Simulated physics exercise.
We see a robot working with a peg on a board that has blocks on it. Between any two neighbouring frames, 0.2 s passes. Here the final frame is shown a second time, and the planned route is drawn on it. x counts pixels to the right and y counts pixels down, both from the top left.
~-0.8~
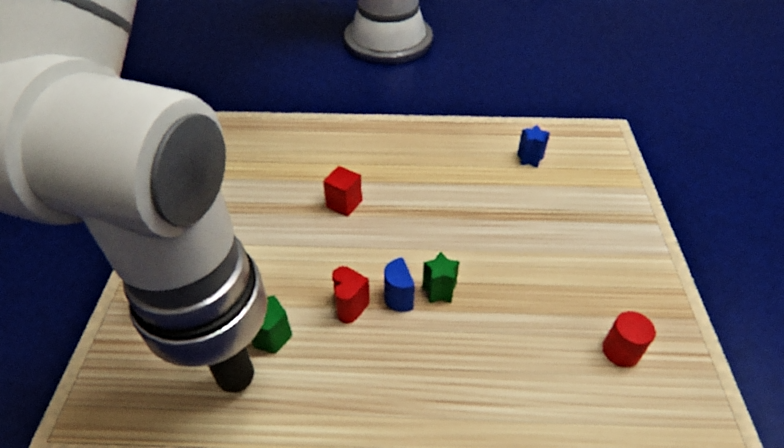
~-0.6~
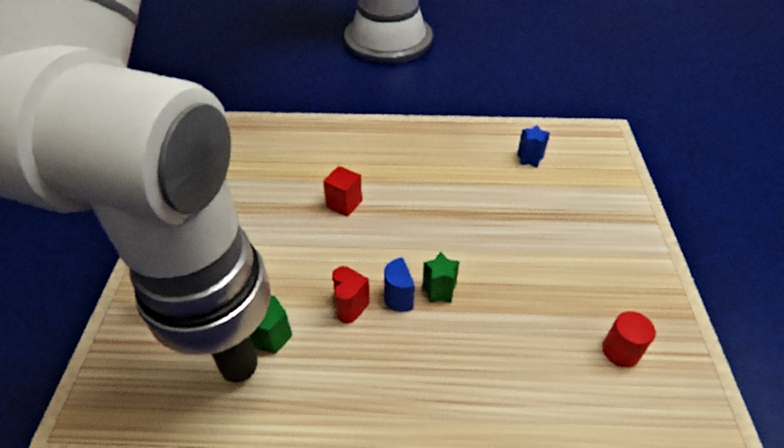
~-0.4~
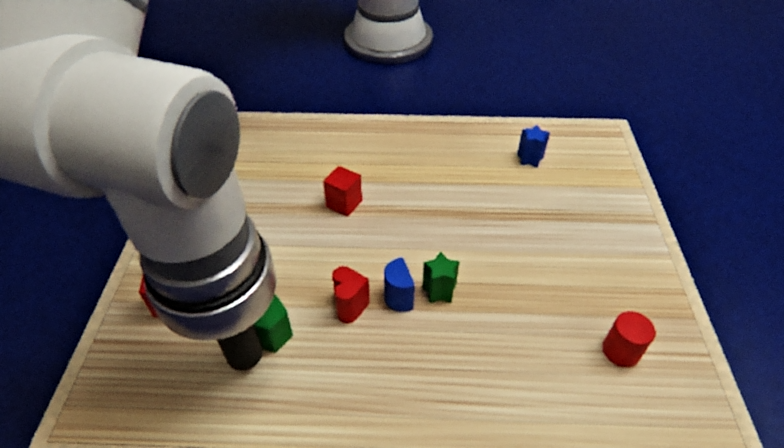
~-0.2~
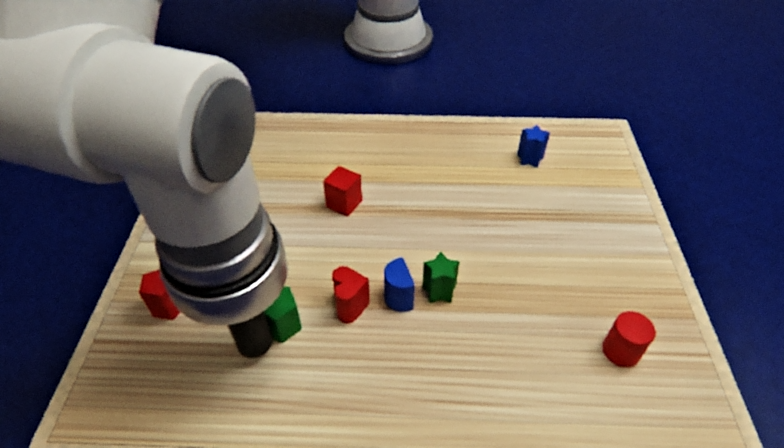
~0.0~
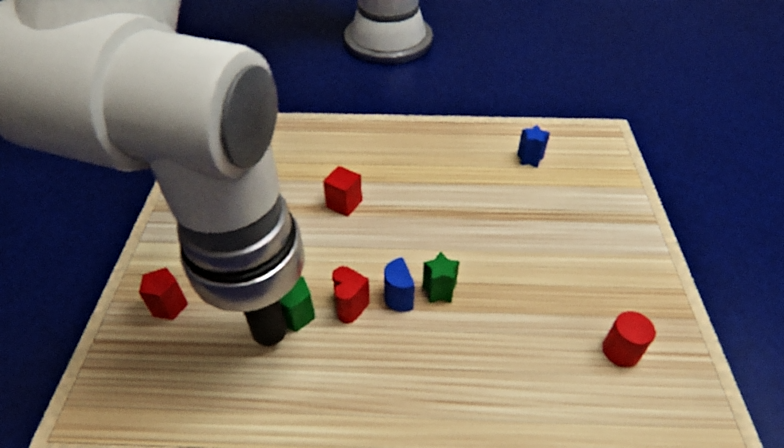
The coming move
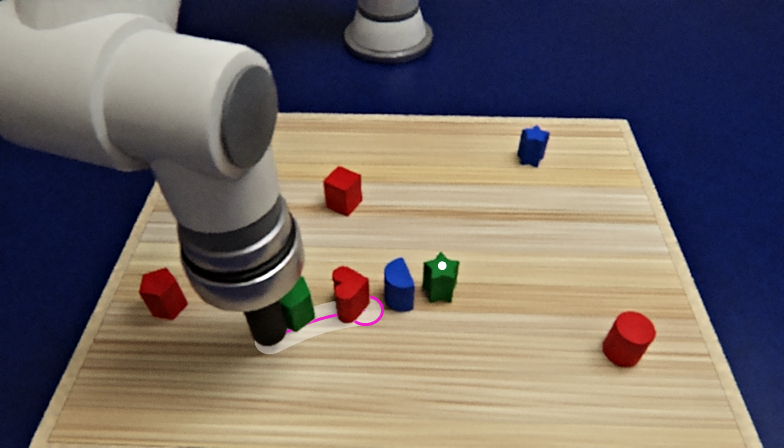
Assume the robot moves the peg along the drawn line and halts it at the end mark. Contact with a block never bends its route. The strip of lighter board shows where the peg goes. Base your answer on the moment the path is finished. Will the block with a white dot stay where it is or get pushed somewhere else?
That block remains where it is.
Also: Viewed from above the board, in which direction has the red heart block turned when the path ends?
Spin direction: Counter-clockwise.
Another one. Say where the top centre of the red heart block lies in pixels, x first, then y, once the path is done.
Pixel (383, 266).
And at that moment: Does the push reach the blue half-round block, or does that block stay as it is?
When the path is over, the blue half-round block has left its spot.
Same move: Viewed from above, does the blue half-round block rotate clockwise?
I expect so.
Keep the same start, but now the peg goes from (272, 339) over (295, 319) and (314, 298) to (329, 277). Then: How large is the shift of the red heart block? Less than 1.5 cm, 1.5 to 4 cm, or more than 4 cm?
It ends within 1.5 cm of its spot.
The line goes from (272, 339) via (319, 320), ending at (366, 310); the dot is on the green star-shaped block.
What follows on the original path. Halfway along, peg (317, 313); green pentagonal block (318, 267), turned 30° anticlockwise.
At the end, peg (366, 304); green pentagonal block (319, 265), turned 40° anticlockwise; red heart block (383, 266), turned 45° anticlockwise; blue half-round block (414, 268), turned 30° clockwise; green star-shaped block unmoved.
